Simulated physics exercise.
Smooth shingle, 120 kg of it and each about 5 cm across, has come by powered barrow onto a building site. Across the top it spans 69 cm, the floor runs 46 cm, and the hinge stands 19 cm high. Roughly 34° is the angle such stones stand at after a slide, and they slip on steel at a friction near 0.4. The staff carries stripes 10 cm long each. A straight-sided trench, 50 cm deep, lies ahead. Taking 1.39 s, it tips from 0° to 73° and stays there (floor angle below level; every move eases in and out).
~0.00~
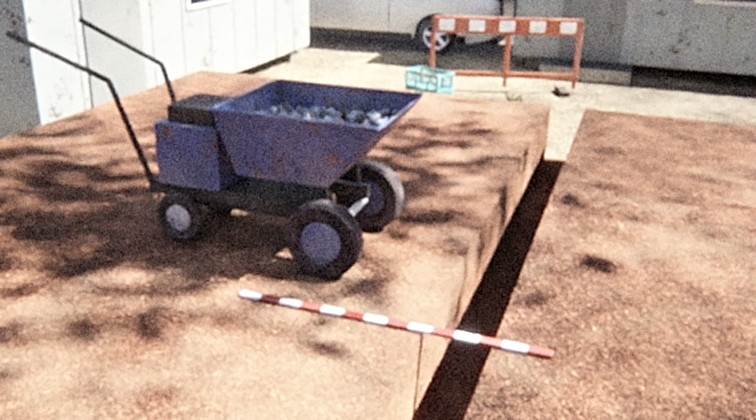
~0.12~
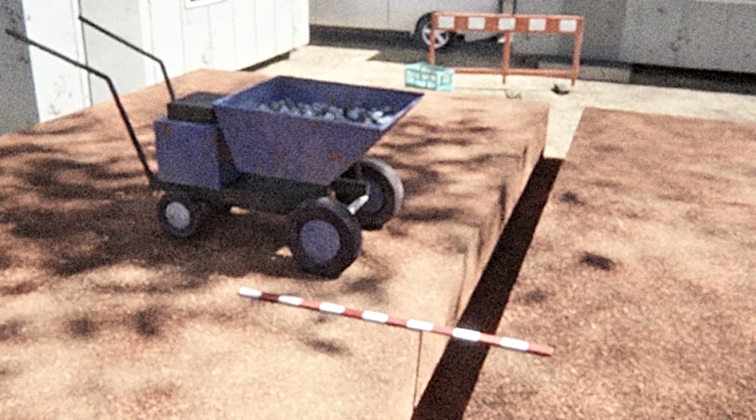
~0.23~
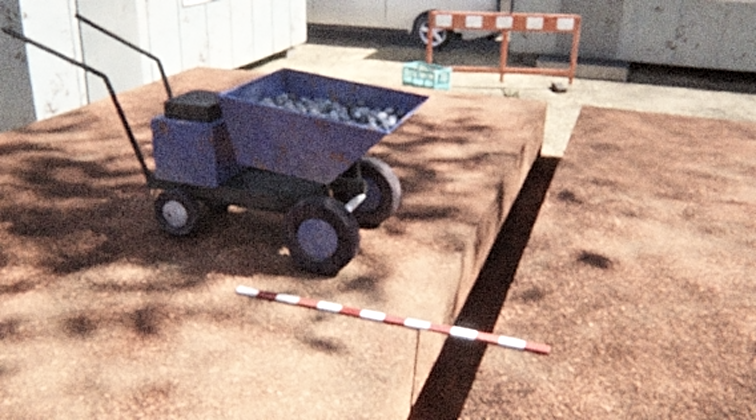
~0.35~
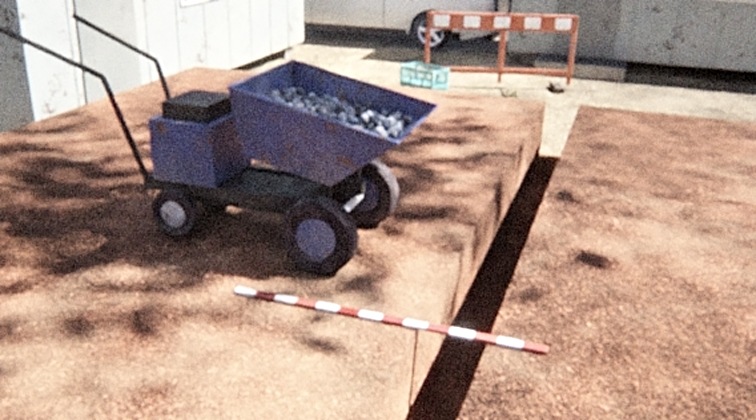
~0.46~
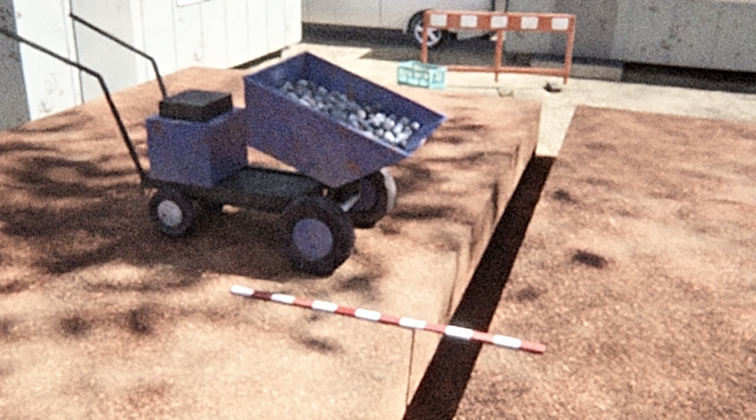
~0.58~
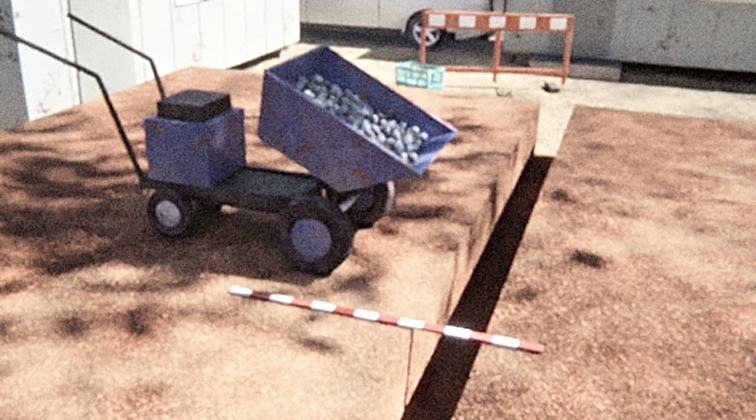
On a building site, a blue powered barrow stands beside a trench, its stone-filled tray slowly tilting down towards the right.
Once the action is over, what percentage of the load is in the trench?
About 86 in every hundred.
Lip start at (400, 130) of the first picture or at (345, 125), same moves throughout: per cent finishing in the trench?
I'd say some 55 per cent and some 90 per cent.
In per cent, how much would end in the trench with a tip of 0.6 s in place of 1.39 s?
Roughly 70% would finish there.
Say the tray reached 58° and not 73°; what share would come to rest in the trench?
Share in trench: Approx. 70%.
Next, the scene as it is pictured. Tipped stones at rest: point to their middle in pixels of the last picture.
The middle should be near (479, 341).
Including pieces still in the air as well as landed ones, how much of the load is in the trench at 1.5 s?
About 50 per cent by then.
After 1.0 s the floor is at 61°; 100 % in the tray; the foremost stones are at (460, 225).
After 1.5 s the floor is at 73°; 42 % in the tray, 48 % in the trench, 10 % past the trench; the foremost stones are at (569, 286).
After 1.8 s the floor is at 73°; 10 % in the tray, 75 % in the trench, 14 % past the trench; the foremost stones are at (639, 305).
After 3.8 s the floor is at 73°; 0 % in the tray, 86 % in the trench, 14 % past the trench; the foremost stones are at (666, 307).
